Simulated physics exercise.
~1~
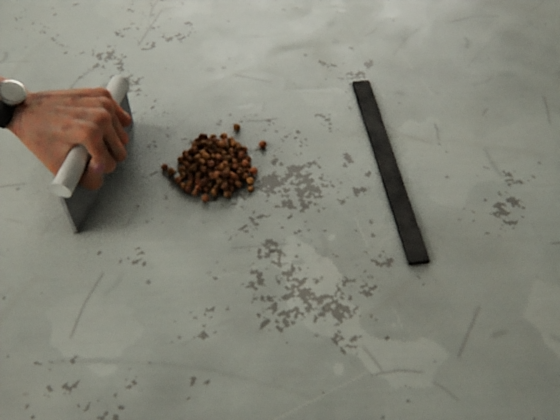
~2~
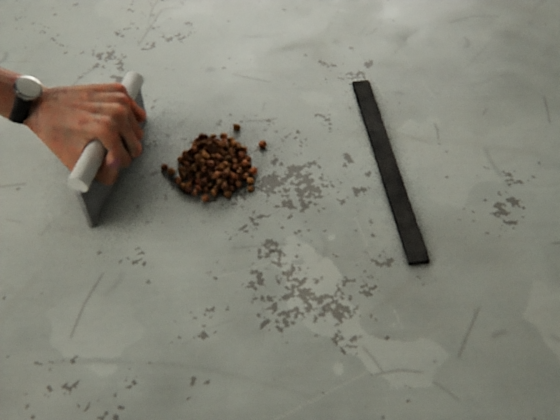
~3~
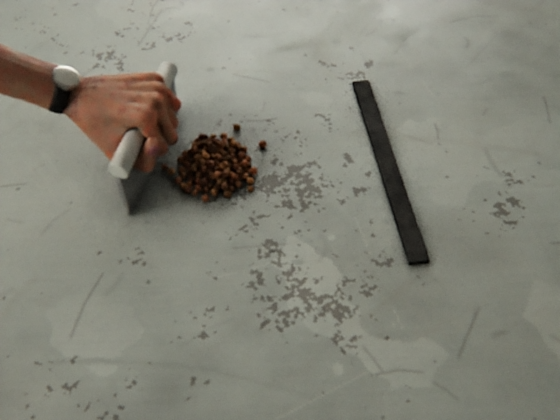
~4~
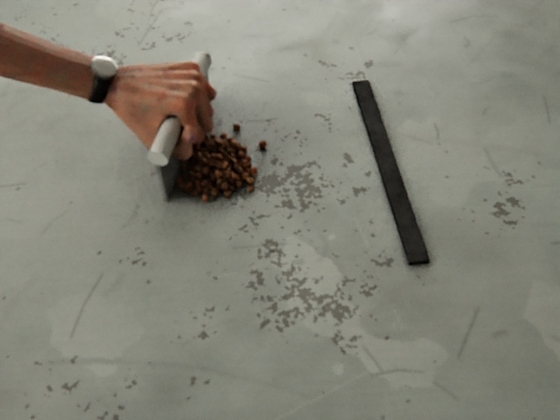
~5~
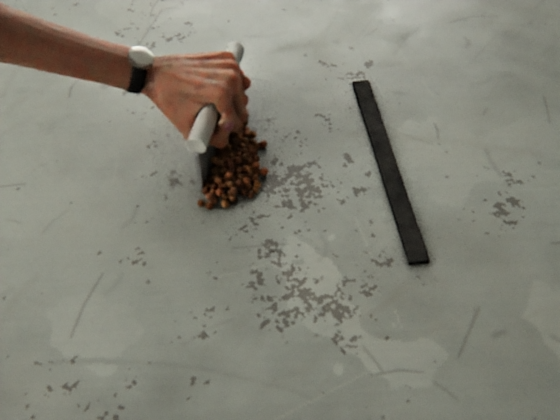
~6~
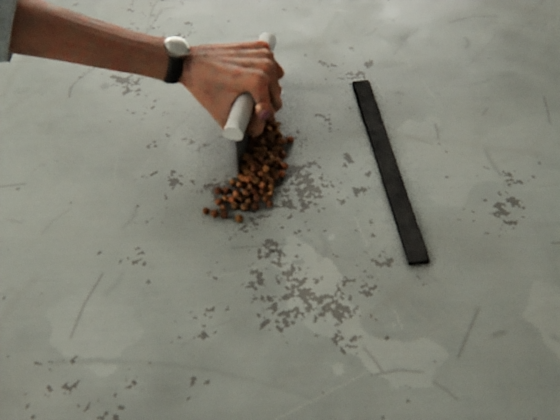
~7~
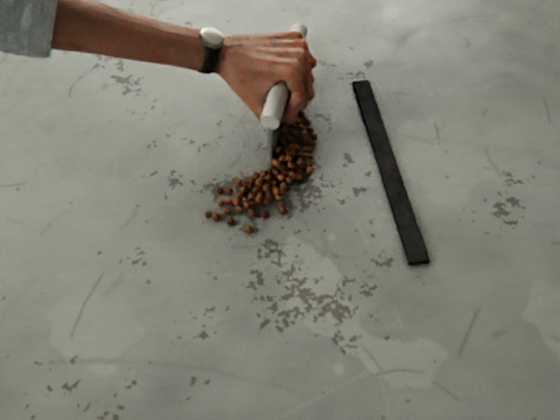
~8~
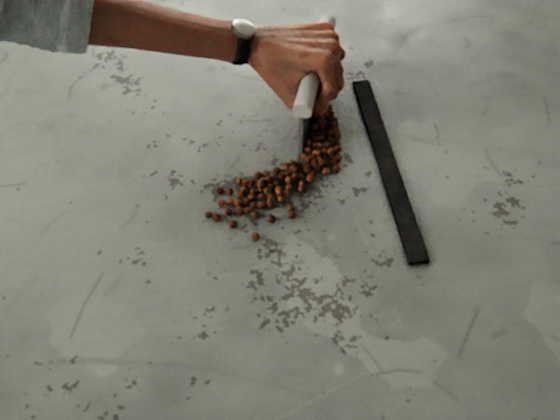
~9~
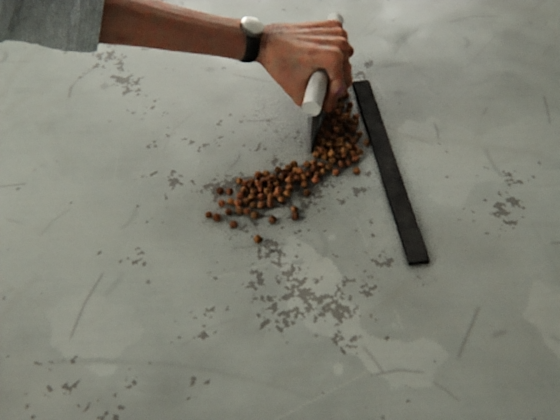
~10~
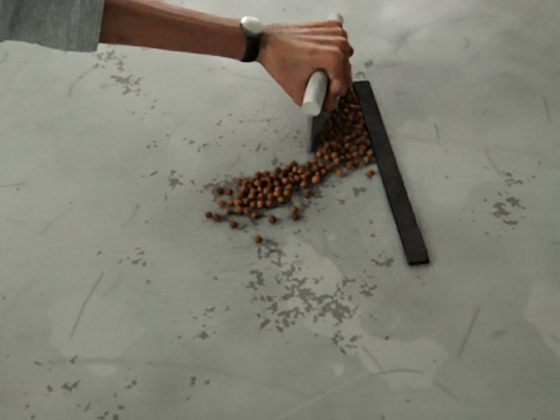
A hand pushes a scraper rightwards through small brown balls, spreading them to a dark strip.
